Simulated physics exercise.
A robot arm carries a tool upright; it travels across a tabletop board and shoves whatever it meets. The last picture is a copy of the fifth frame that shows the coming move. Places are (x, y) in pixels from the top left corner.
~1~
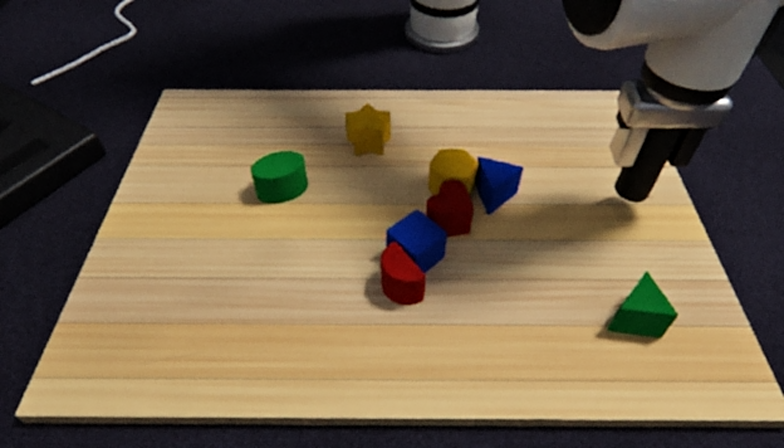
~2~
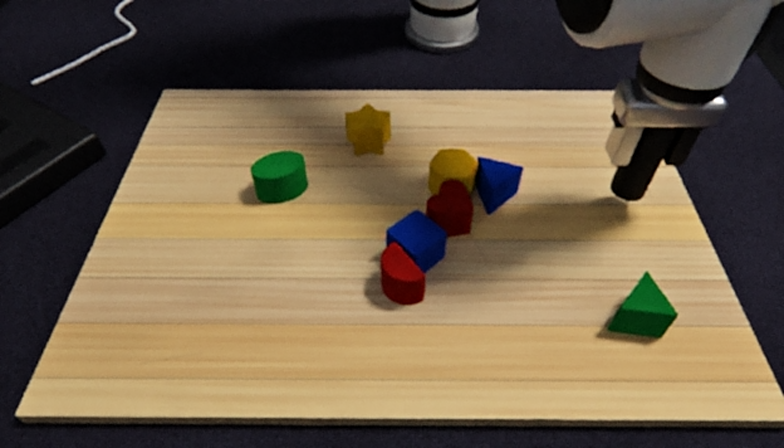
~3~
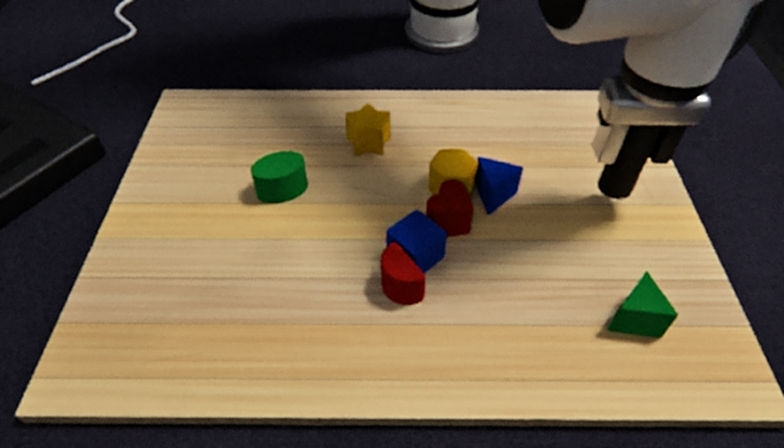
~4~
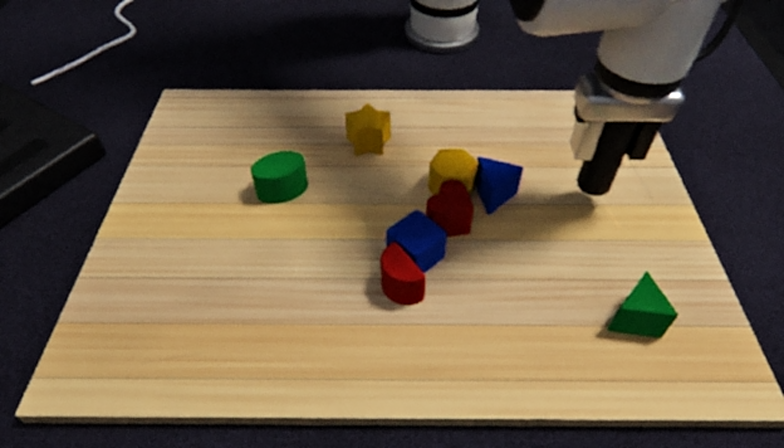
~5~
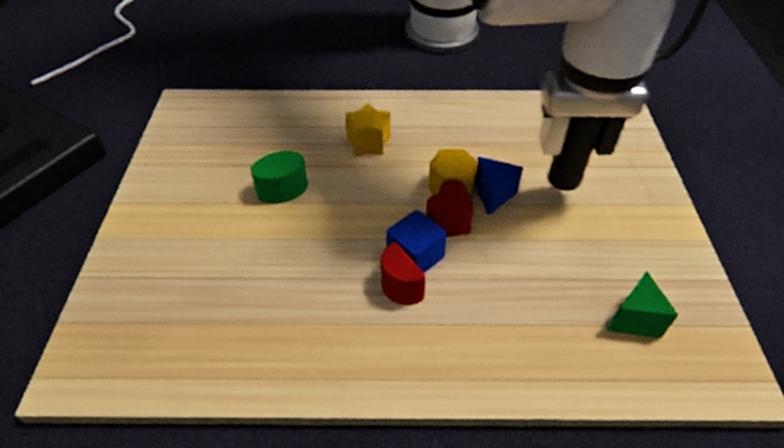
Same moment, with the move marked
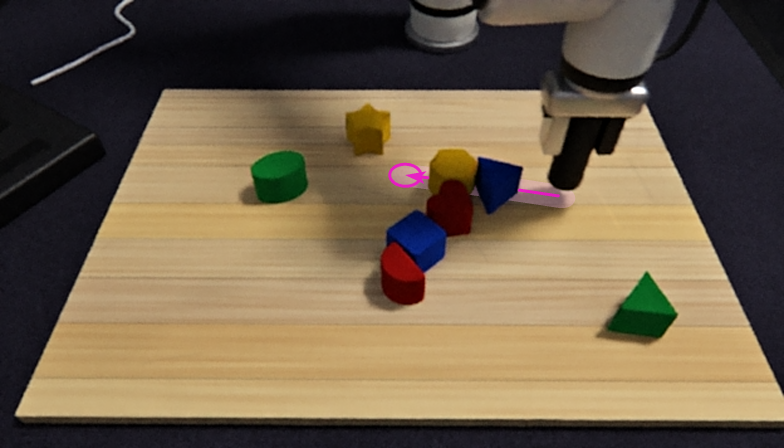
A white robot arm with a black tip slides a short way left over the right side of a pale wooden board, seen from above at an angle by a still camera. On the board sit a yellow star and green cylinder at left, a yellow hexagon, blue triangle, red heart, blue block and red rounded block clustered centrally, and a green triangle lower right. The arm touches nothing, and every block stays still.
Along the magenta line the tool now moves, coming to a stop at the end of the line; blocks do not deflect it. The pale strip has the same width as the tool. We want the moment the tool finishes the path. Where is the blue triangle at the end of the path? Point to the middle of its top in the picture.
In the picture, that point is around (366, 157).
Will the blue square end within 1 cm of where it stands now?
In short: Yes.
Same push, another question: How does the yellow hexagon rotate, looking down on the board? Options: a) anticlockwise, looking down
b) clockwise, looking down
The correct letter is a.
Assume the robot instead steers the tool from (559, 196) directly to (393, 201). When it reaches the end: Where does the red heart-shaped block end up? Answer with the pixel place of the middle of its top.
It will likely be found at (430, 203).
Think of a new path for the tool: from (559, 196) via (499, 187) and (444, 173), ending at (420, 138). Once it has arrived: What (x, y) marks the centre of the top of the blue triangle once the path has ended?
My prediction: (401, 146).
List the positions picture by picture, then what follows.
Tip of the tool (632, 190), middles of tops, yellow star block (368, 117), blue square (417, 231), red heart-shaped block (451, 197), yellow hexagon (454, 162), blue triangle (498, 170), in the first frame.
Tool (627, 190), nothing pushed, in the second frame.
Tool (614, 188), nothing pushed, in the third frame.
Tool (593, 184), nothing pushed, in the fourth frame.
Tool (564, 180), yellow star block (368, 117), blue square (417, 231), red heart-shaped block (451, 197), yellow hexagon (454, 162), blue triangle (498, 170), in the fifth frame.
The line goes straight from (559, 196) to (405, 175).
What follows on the original path. One third of the way, tool (509, 172); yellow hexagon (430, 161), turned 25° anticlockwise; blue triangle (468, 164).
Two thirds of the way, tool (457, 165); red heart-shaped block (446, 198), turned 15° anticlockwise; yellow hexagon (381, 159), turned 35° anticlockwise; blue triangle (416, 158).
At the end, tool (406, 159); yellow star block unmoved; blue square unmoved; red heart-shaped block (446, 198), turned 15° anticlockwise; yellow hexagon (332, 165), turned 55° anticlockwise; blue triangle (366, 157), turned 15° anticlockwise.
